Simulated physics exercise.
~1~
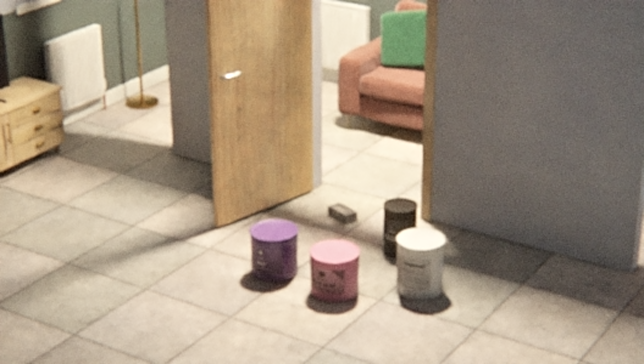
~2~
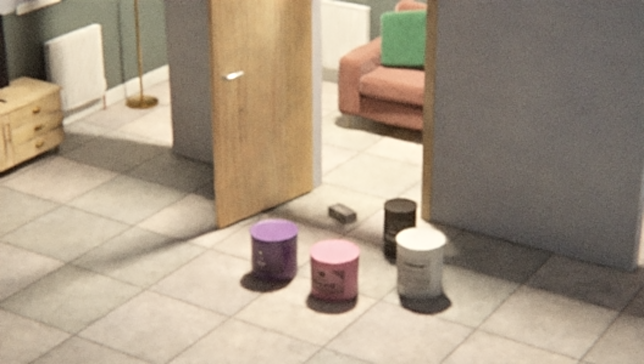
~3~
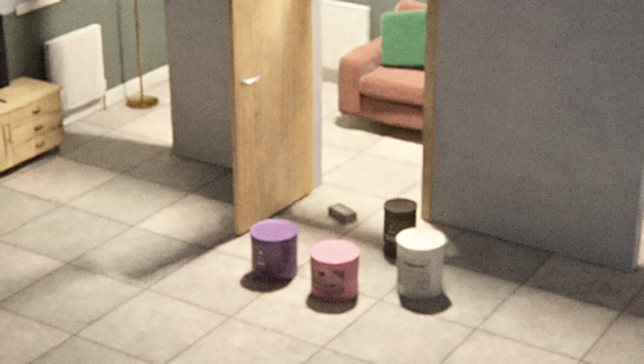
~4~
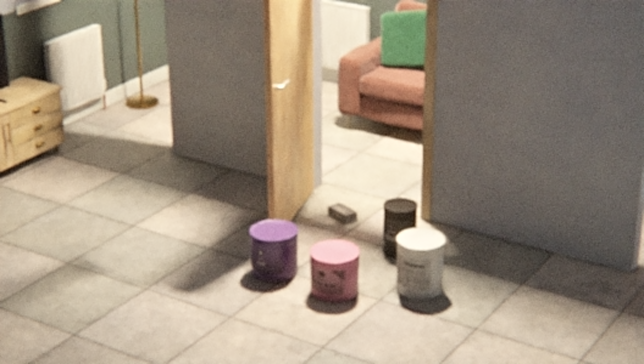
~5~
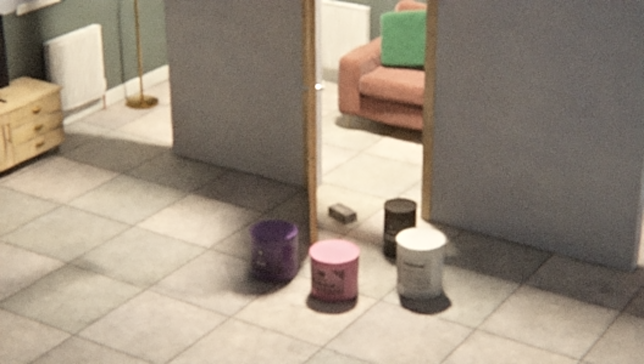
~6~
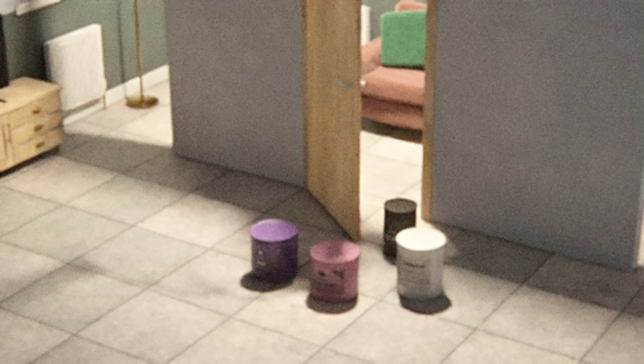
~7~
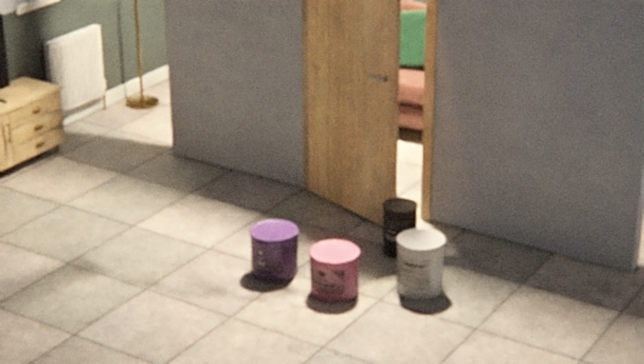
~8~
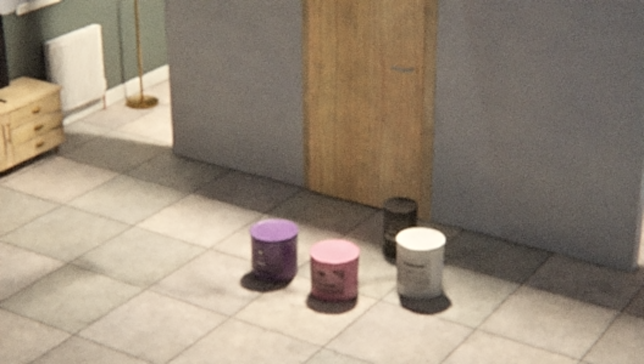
We see a wooden door standing wide open behind purple, pink, white and black pails, with a small grey box on the floor near the doorway. The door swings steadily toward its frame, hiding the box from view, and ends looking closed while the pails stay put.
